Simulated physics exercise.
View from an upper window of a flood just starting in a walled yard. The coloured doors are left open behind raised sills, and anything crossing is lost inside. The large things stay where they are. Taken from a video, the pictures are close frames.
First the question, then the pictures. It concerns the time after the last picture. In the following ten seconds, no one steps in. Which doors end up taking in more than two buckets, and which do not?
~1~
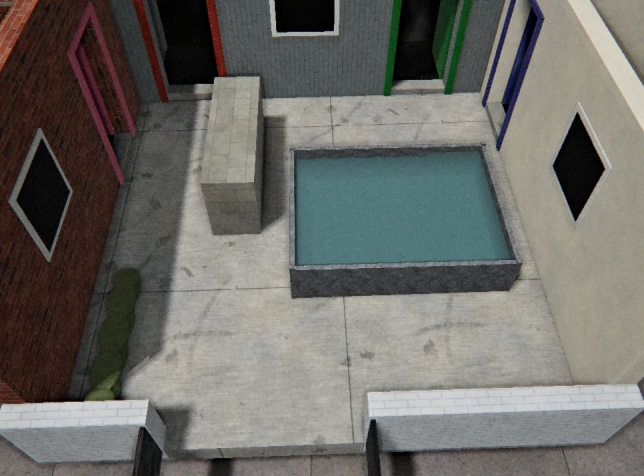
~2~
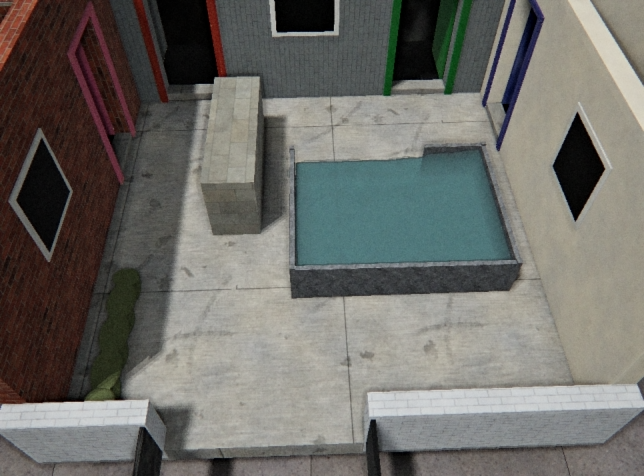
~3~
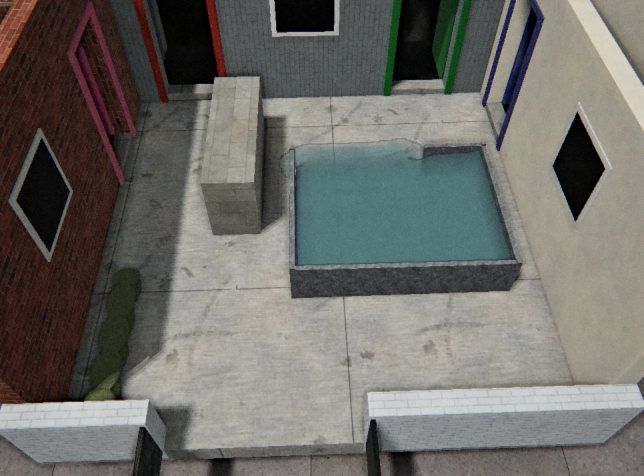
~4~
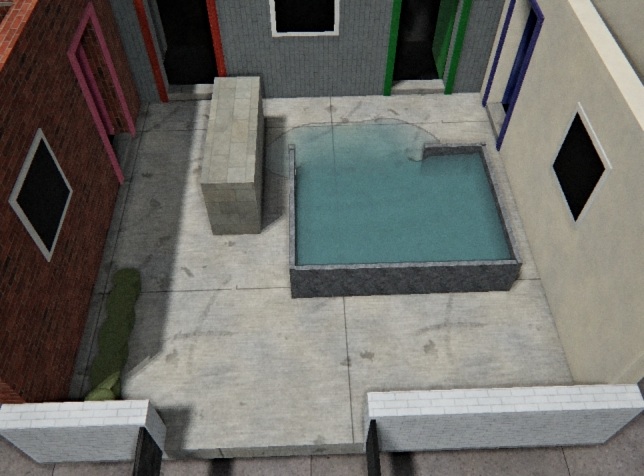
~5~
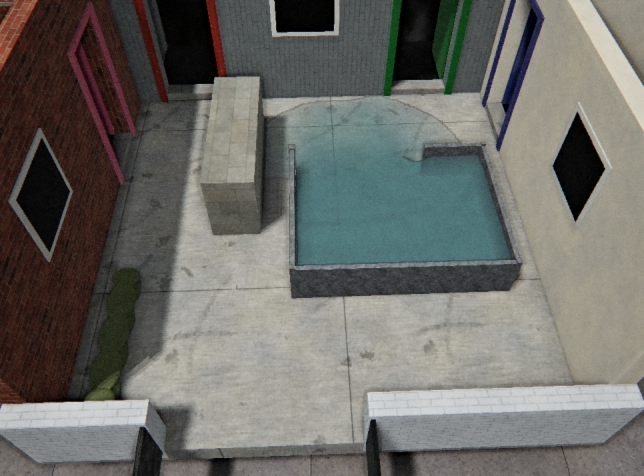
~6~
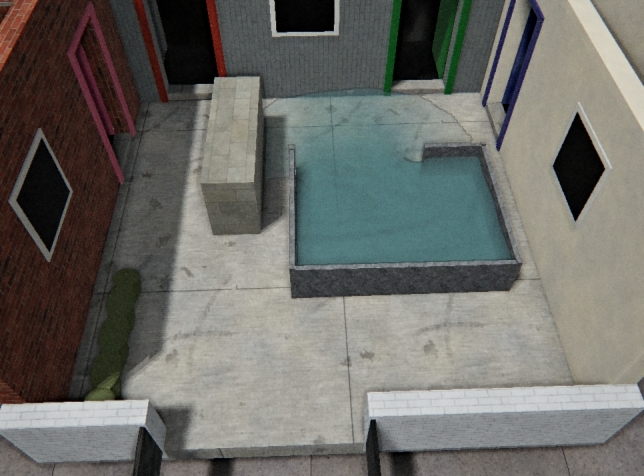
The blue door swallows too much water; the green door swallows too much water; the pink door swallows too much water; the red door swallows an okay amount of water.
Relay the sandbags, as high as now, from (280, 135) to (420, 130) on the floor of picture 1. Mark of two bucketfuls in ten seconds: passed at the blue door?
Looks like blue gets too much.
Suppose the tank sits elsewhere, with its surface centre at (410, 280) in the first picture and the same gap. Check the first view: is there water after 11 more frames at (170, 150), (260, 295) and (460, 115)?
Going through the three spots in turn: Stays untouched, stays untouched, gets wet.
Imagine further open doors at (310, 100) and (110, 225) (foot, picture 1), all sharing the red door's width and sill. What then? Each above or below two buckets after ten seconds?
Goes past it, then falls short.
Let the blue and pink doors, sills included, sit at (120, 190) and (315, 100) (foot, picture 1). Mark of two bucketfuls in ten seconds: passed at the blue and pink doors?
Here the blue door stays within the limit while the pink door tops the limit.
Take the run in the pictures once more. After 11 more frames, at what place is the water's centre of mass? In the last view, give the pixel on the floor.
Around pixel (356, 172) of the last picture.
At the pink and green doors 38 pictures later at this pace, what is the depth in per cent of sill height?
The first sits near 110 in a hundred and the second near 120 in a hundred.
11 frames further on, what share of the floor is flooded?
Share estimate: About 30 per cent.
A moment on, water covers 25 % of the floor; the blue door wet at the sill, nothing in, the green door under two buckets in, the pink door not reached, the red door not reached.
Next, water covers 30 % of the floor; the blue door wet at the sill, nothing in, the green door over two buckets in, the pink door not reached, the red door wet at the sill, nothing in.
Then, water covers 50 % of the floor; the blue door over two buckets in, the green door over two buckets in, the pink door over two buckets in, the red door wet at the sill, nothing in.
Later, water covers 85 % of the floor; the blue door far over two buckets in, the green door far over two buckets in, the pink door over two buckets in, the red door under two buckets in.
In the end, water covers 90 % of the floor; the blue door far over two buckets in, the green door far over two buckets in, the pink door over two buckets in, the red door under two buckets in.
